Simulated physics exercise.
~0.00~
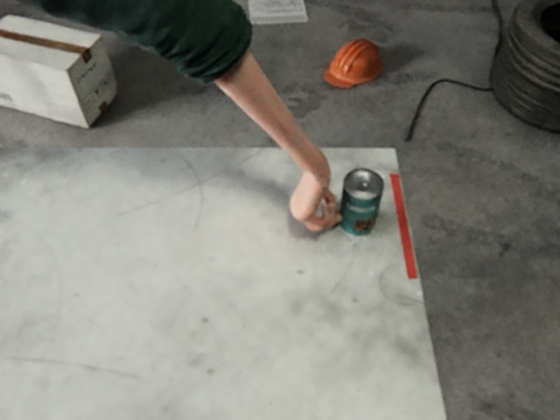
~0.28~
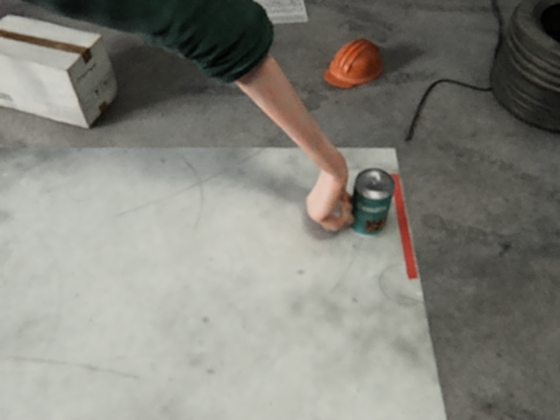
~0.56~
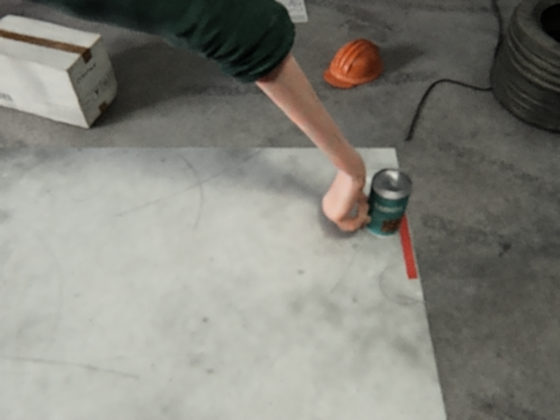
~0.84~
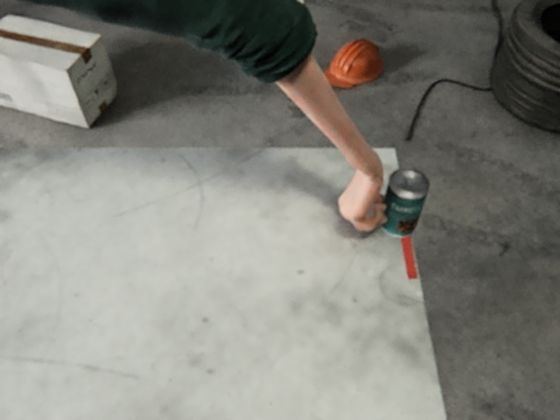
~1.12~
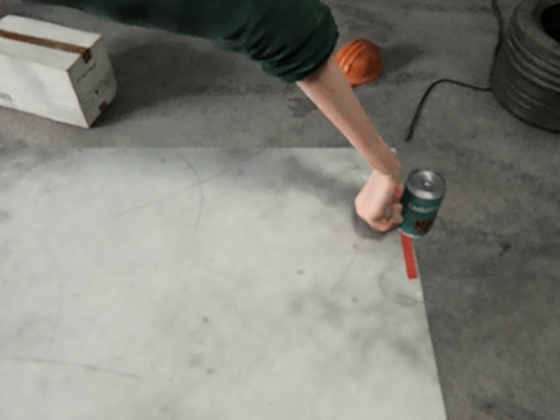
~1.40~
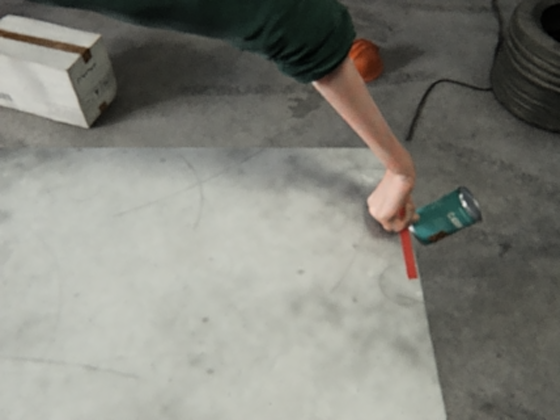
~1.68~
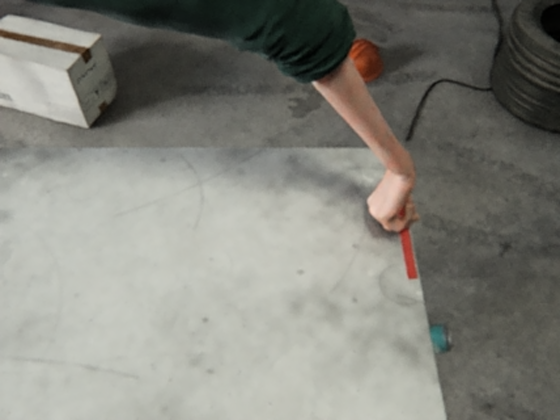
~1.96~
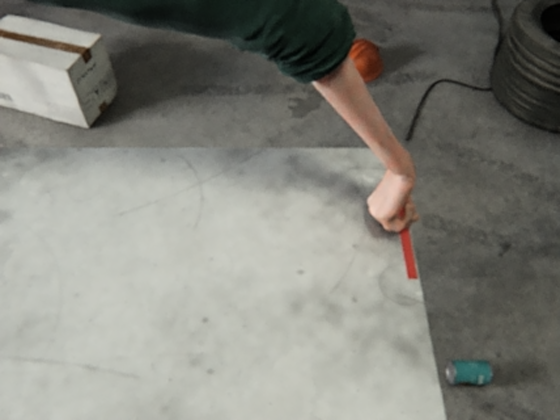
A hand pushes a turquoise tin right, past a red tape mark, and off the table.
